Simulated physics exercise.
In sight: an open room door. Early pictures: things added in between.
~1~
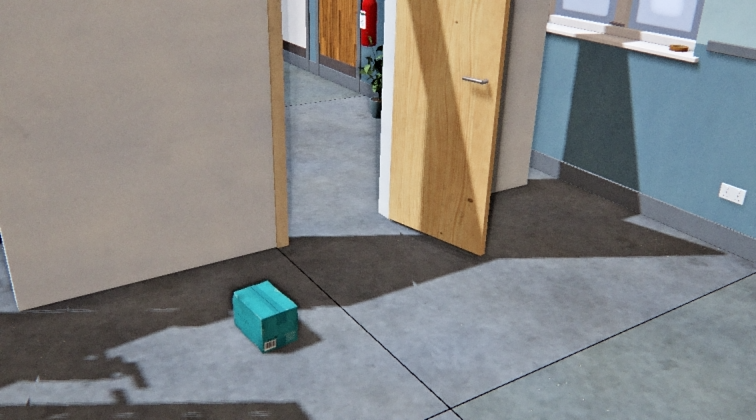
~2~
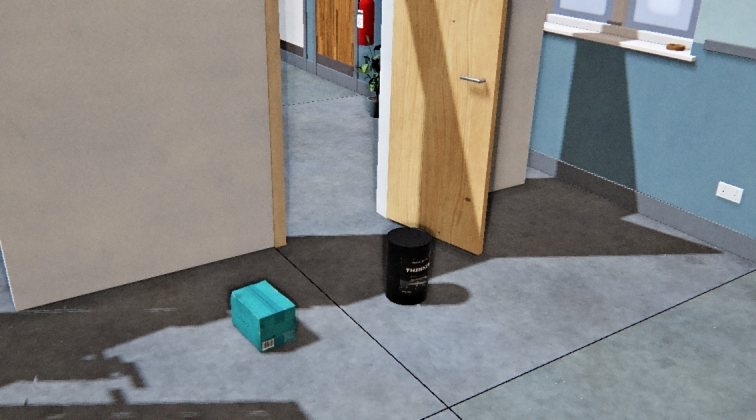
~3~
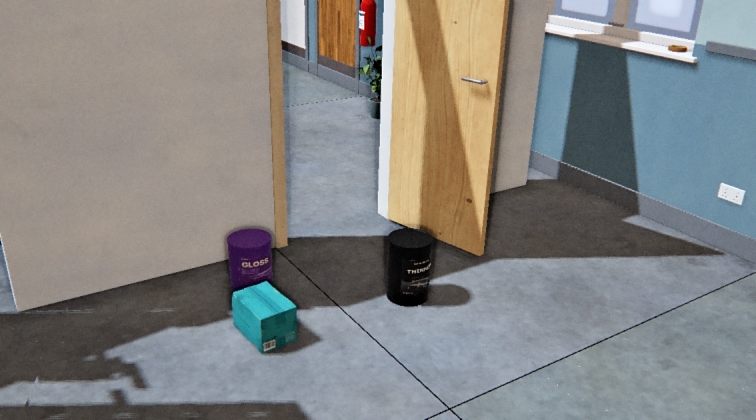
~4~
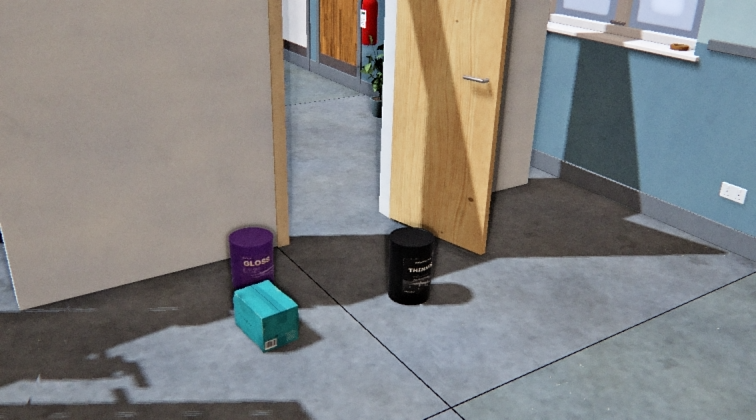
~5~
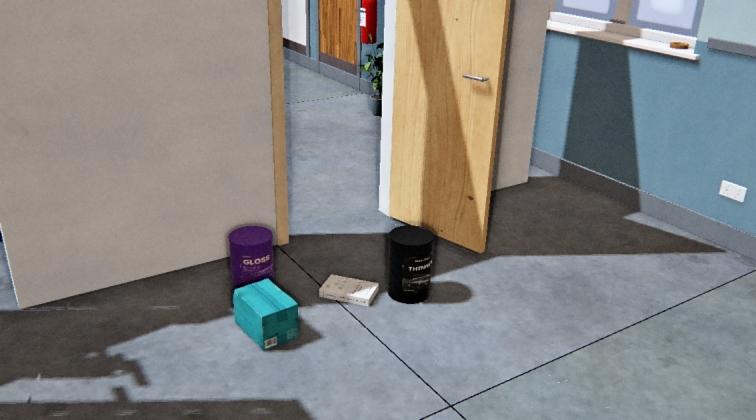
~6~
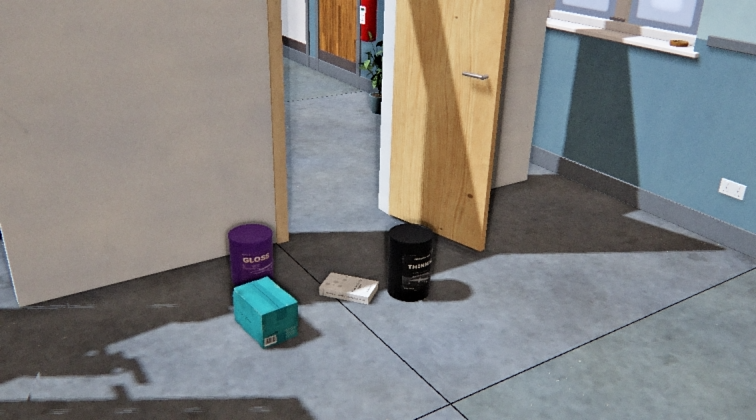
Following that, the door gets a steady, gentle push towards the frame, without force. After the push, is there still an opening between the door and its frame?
No. You can tell the door fits into the frame okay.
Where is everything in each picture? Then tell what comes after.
In the first picture, door wide open and still.
In the second picture, door wide open and still; black pail (408, 266).
In the third picture, door wide open and still; turquoise box (264, 317); black pail (409, 267).
In the fourth picture, door wide open and still; purple pail (252, 260); turquoise box (266, 315).
In the fifth picture, door wide open and still; black pail (410, 264); purple pail (252, 258).
In the sixth picture, door wide open and still; white book (349, 288); turquoise box (265, 312).
Then, 1.10 s after the last picture, open by 72°.
Then, 1.90 s after the last picture, open by 33°.
At rest, open by 0°; all 4 in place. Seen from the same camera at the end, white book near (349, 288).
